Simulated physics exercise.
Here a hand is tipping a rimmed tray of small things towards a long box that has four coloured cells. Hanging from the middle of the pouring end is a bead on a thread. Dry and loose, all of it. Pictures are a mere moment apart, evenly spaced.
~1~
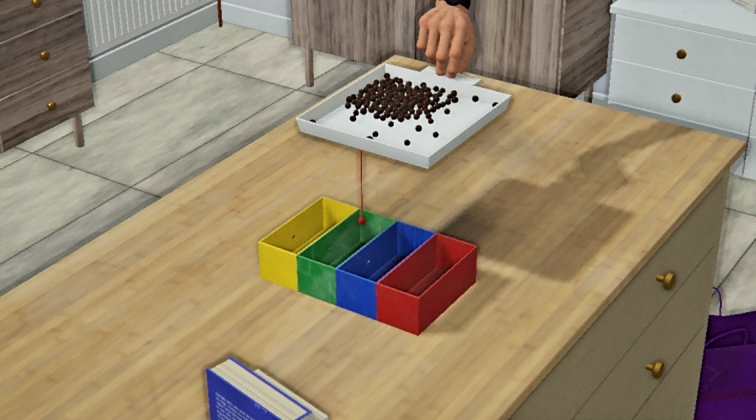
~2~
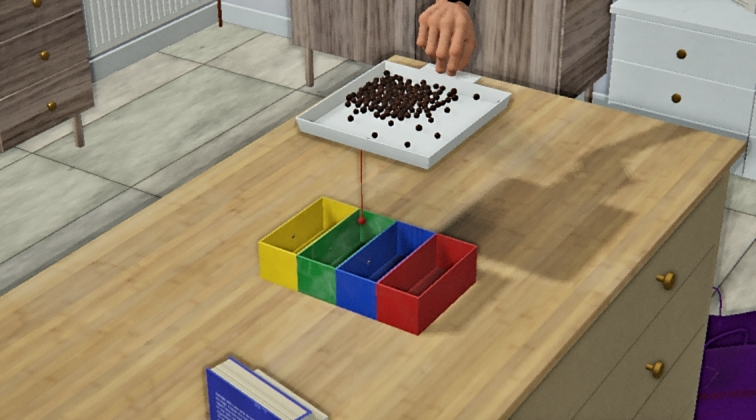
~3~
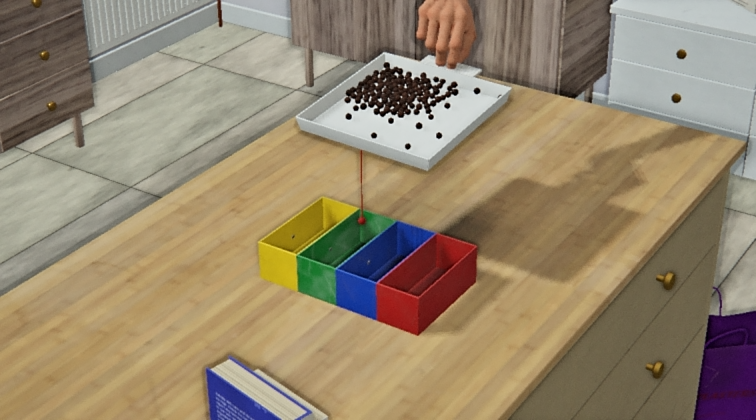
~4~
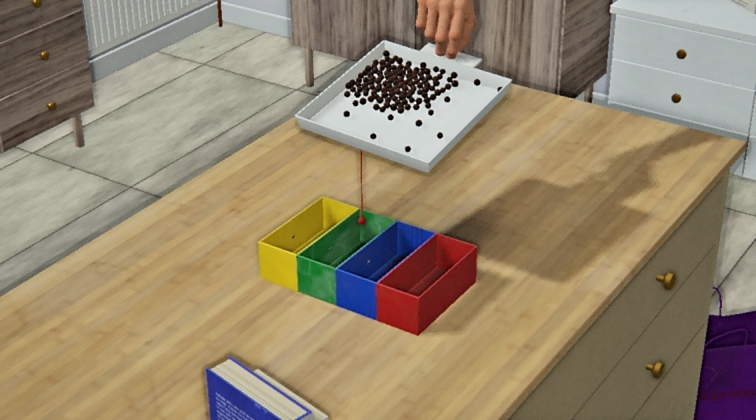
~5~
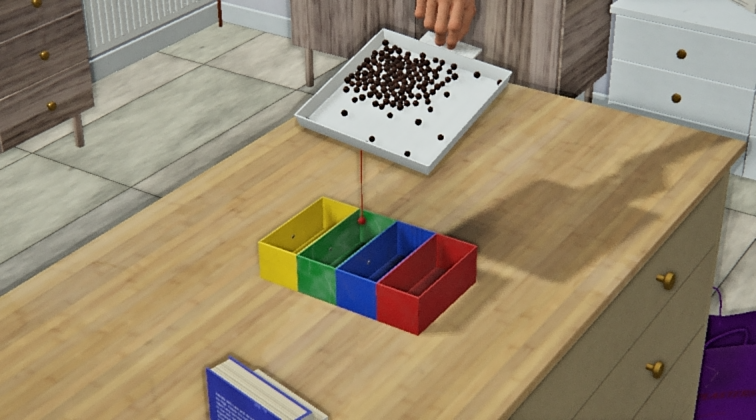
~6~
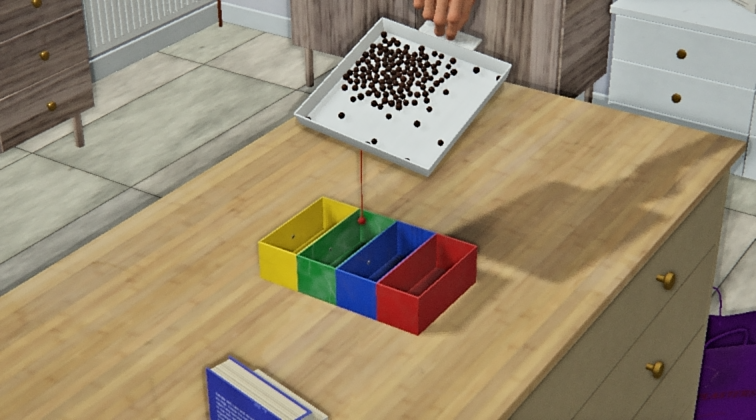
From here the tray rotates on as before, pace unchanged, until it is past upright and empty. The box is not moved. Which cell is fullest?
The red cell.
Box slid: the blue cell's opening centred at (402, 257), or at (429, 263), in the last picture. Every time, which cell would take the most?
The first time it is blue; the second time it is that blue cell.
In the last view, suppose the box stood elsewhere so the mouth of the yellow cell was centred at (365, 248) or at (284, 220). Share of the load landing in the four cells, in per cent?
It would be roughly 100 per cent for the first and roughly 70 per cent for the second.
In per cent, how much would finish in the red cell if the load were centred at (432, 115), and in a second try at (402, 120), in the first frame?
In order, roughly 60 % and 60 %.
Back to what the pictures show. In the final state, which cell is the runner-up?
Behind the top one comes the blue cell.
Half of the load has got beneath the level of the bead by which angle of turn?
Roughly 85°.
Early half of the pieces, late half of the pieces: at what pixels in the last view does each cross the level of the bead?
I'd place the first part at (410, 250) and the rest at (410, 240).
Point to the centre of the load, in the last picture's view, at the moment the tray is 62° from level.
Around (408, 172).
Soon after the last picture, tray tipped steeply; about two thirds on the tray; a small part in the red cell; a stray few in the green cell; a stray few in the blue cell; about a quarter falling or outside the box.
A little later, tray tipped right over; about a quarter on the tray; about a third in the red cell; about a quarter in the blue cell; a stray few in the green cell; about a quarter falling or outside the box.
Later still, tray tipped past a quarter turn; about half in the red cell; about a third in the blue cell; a small part in the green cell; a small part falling or outside the box.
By the end, tray tipped past a quarter turn; about half in the red cell; about a third in the blue cell; a small part in the green cell; none in the yellow cell; a small part outside the box.
